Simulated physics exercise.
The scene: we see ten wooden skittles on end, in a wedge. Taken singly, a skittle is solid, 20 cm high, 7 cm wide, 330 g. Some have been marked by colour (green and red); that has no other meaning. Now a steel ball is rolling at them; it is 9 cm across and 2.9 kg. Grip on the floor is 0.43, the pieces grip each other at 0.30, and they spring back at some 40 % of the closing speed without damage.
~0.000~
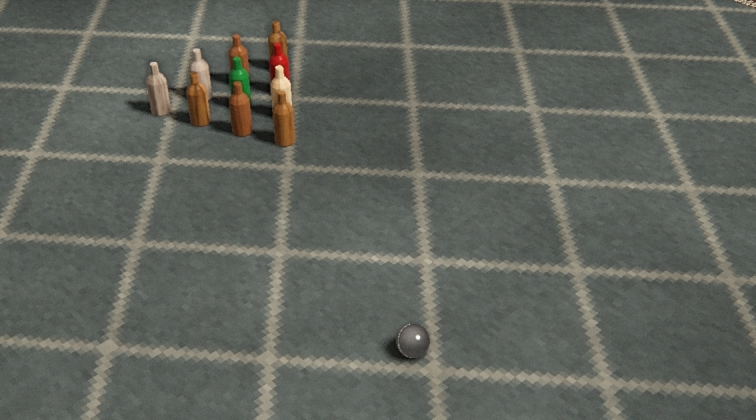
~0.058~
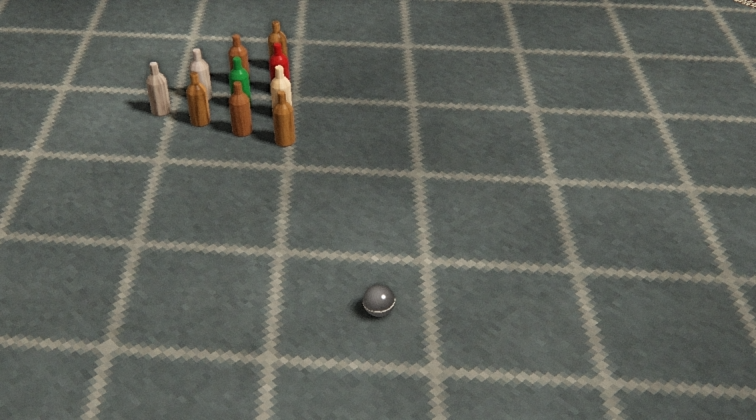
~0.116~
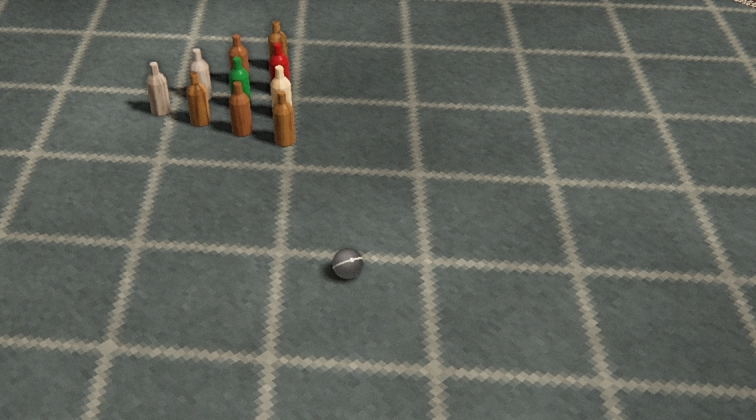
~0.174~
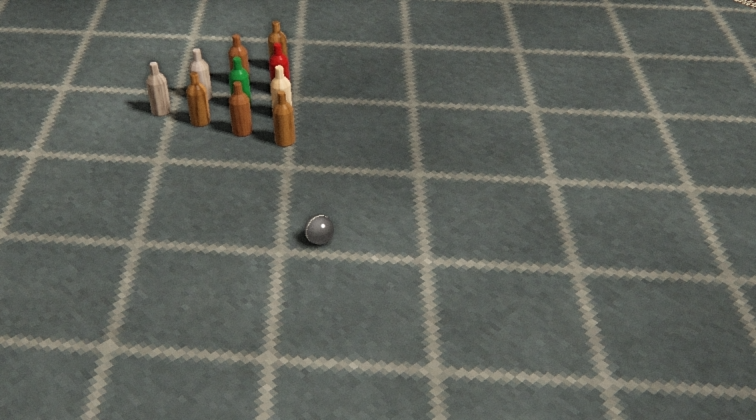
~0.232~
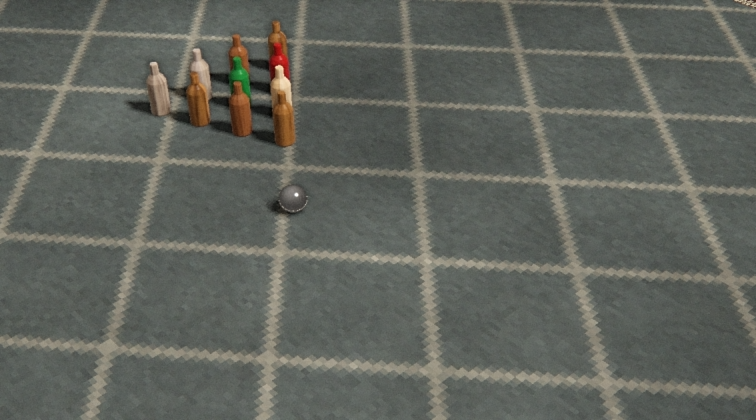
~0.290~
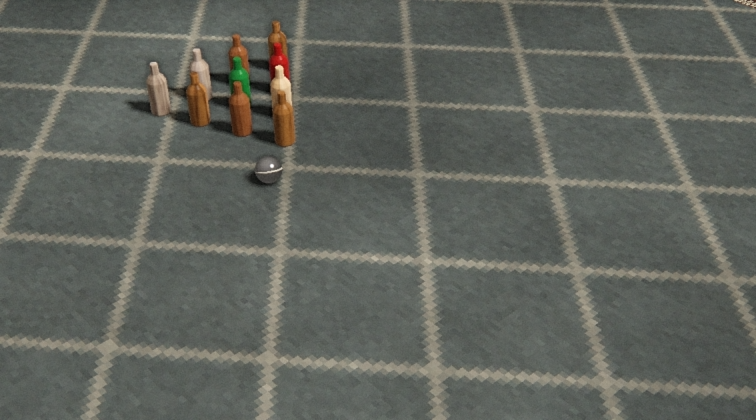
The clip opens on a group of ten bottle-shaped wooden skittles, one green and one red, standing at the upper left of a grey-green checked floor, with a steel ball at the lower centre. The ball rolls up and to the left across the pale lines, nearing the front skittles, which all stay upright.
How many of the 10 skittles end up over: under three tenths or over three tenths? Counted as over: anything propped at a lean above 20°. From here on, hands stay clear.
Over three tenths.
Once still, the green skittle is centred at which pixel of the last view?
Roughly (211, 70).
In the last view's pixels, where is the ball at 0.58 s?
It sits close to pixel (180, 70).
By 0.46 s, ball still moving; 3 of the 10 skittles over; green skittle tilted 25°.
By 0.58 s, ball still moving; 5 of the 10 skittles over; green skittle tilted 38°.
By 0.84 s, ball still moving; 6 of the 10 skittles over; green skittle lying flat.
When it is over (1.5 s), ball rolling away; 6 of the 10 skittles over; green skittle lying flat; red skittle unmoved. That is 60 per cent. In pixels of the last frame, middles, green skittle near (211, 70), red skittle near (280, 68).
